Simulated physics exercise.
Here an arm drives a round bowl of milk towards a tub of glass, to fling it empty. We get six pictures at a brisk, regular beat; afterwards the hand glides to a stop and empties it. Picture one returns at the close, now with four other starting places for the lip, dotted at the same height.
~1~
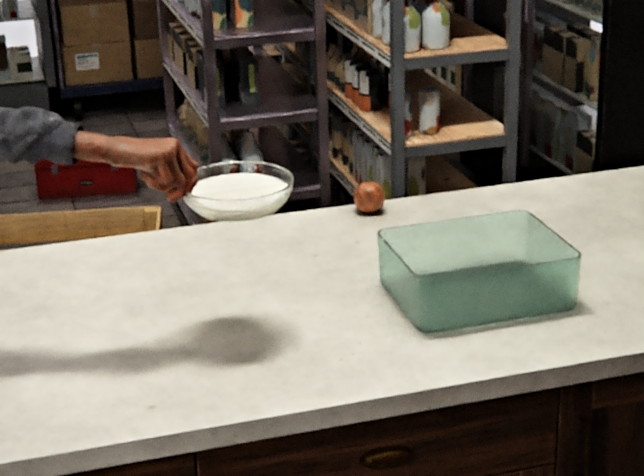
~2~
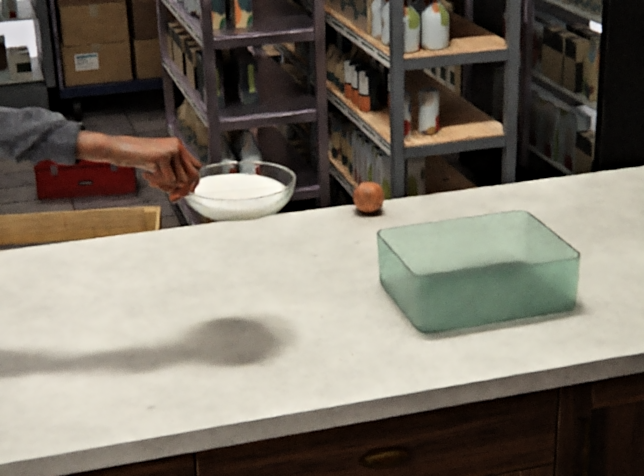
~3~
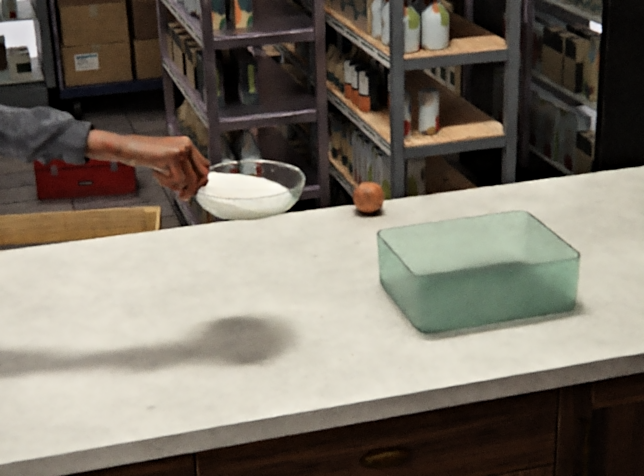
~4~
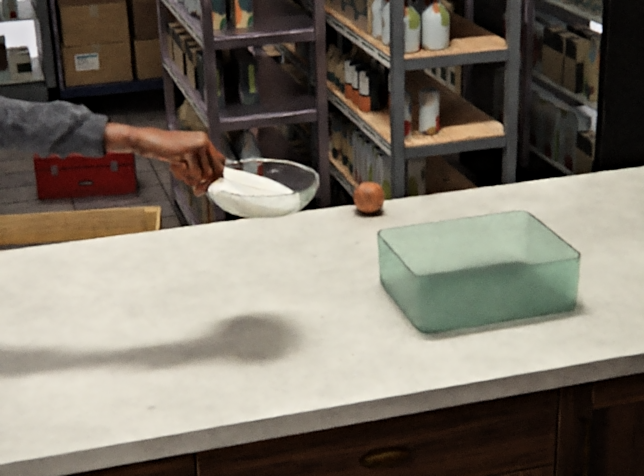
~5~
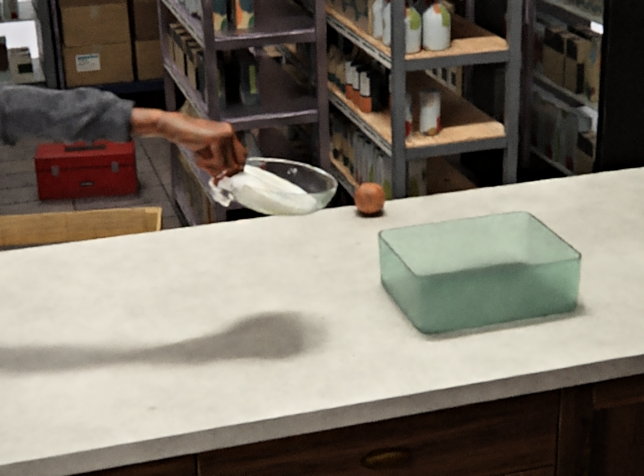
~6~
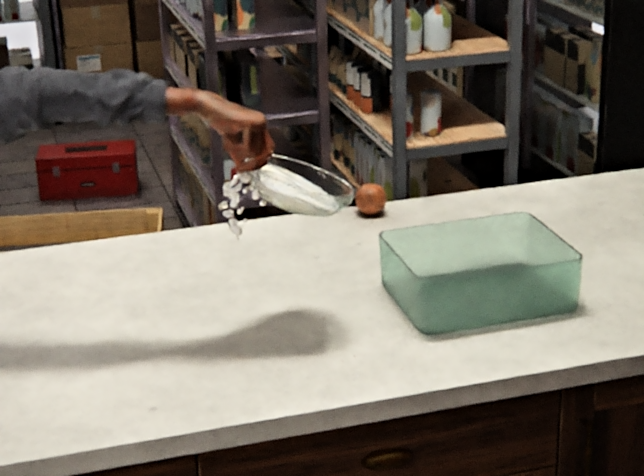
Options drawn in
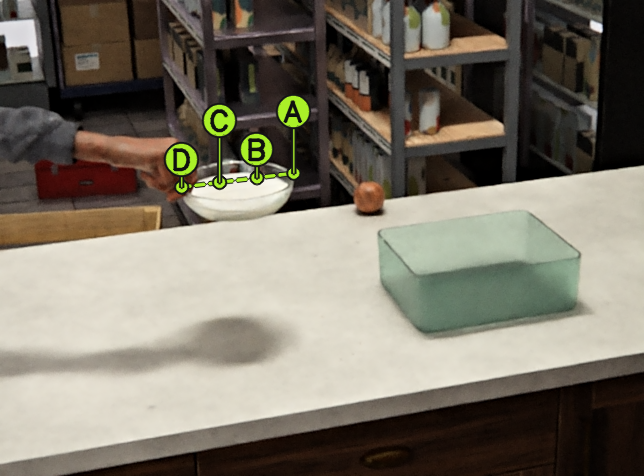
In a storeroom with shelves behind a pale counter, a hand carried a clear bowl of milk rightward towards a green glass tub, then tilted it, and white drops spilled from its left side.
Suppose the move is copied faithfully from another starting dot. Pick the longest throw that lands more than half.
It is B.
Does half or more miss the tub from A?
No.
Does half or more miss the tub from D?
Yes, it does.
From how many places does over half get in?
Two.
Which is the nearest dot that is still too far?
Dot C.
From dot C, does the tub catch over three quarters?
No, less.
On the marked copy, A at (293, 173); B at (256, 177); C at (219, 182); D at (181, 187).
With A, about 77 % lands in the tub, 11 % falls short and 12 % goes beside or beyond.
With B, about 66 % lands in the tub, 26 % falls short and 8 % goes beside or beyond.
With C, about 22 % lands in the tub, 72 % falls short and 6 % goes beside or beyond.
With D, about 0 % lands in the tub, 98 % falls short.
